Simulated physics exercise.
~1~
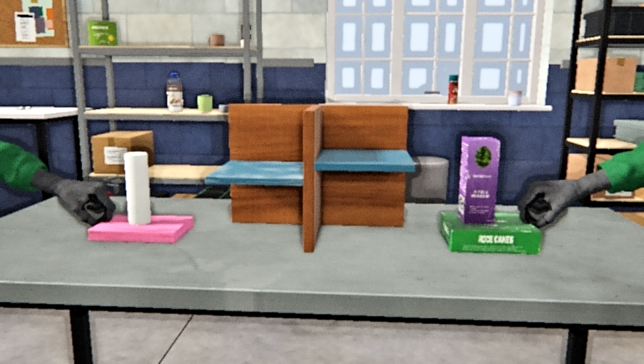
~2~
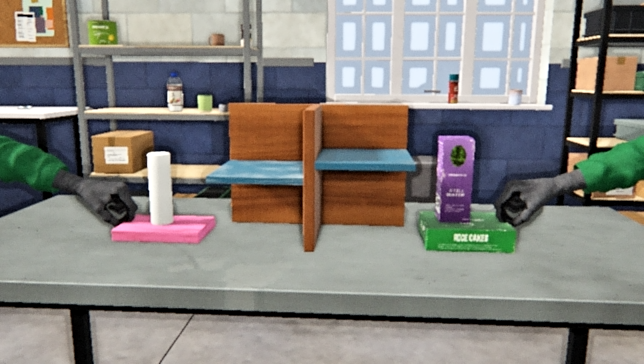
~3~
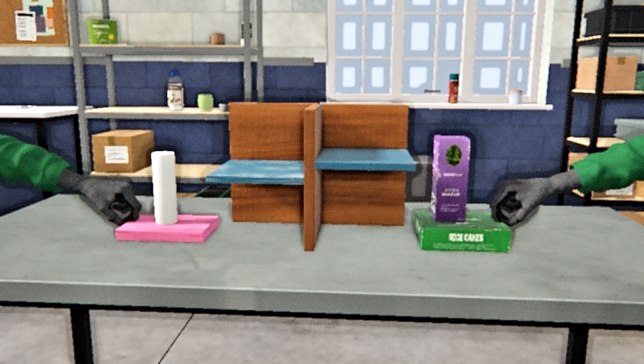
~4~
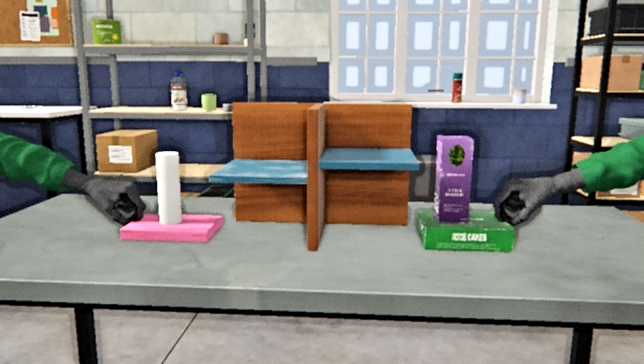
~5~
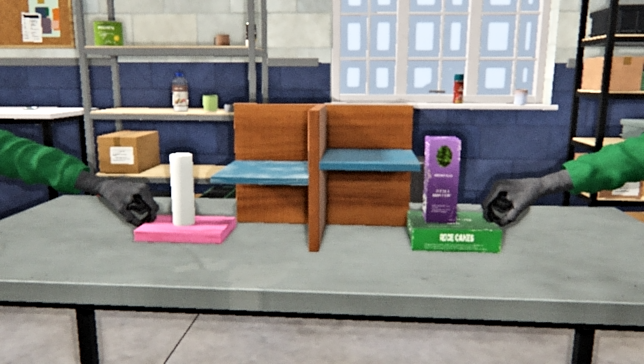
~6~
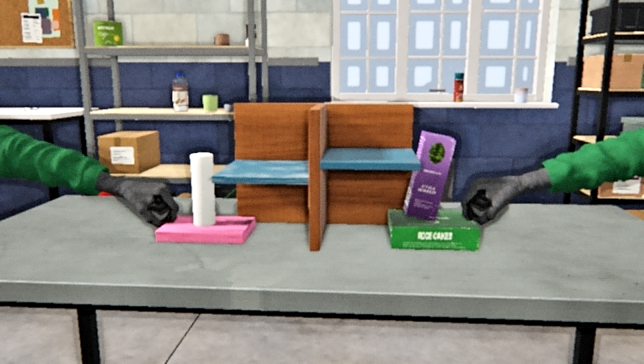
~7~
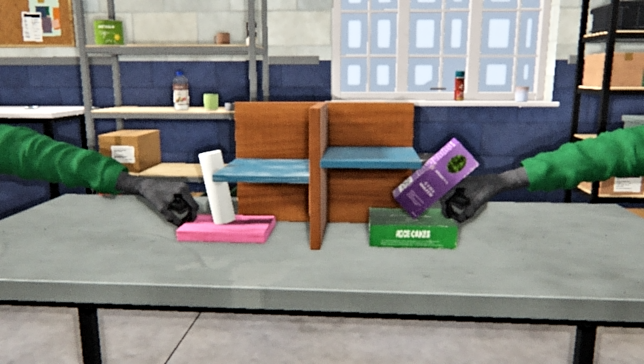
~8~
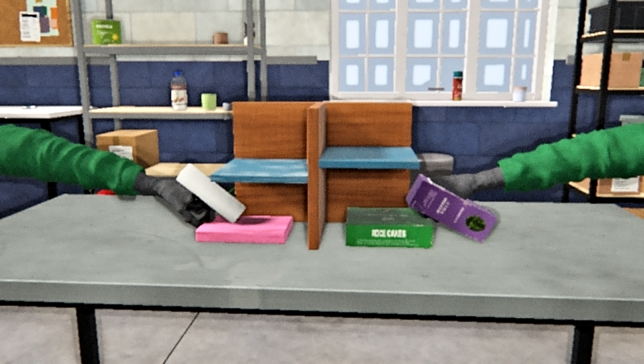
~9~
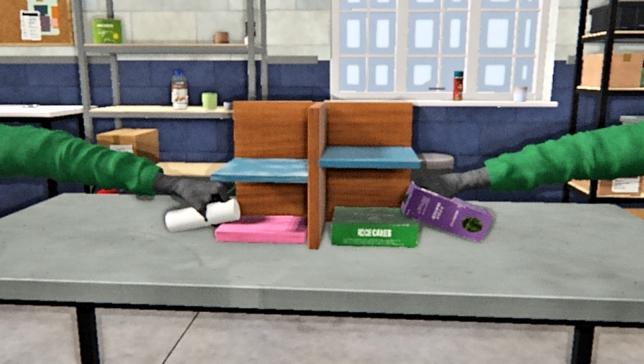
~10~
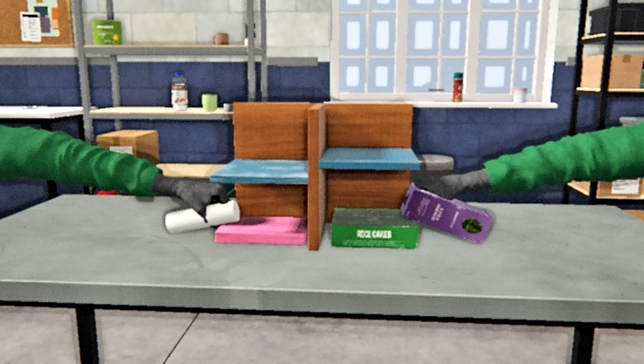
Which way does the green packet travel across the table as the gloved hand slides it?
The green packet moves to the left, ending up beneath the blue shelf on its side of the divider.
White cylinder and purple carton tipping off a pink board and green packet as gloved hands slide them under low shelves.
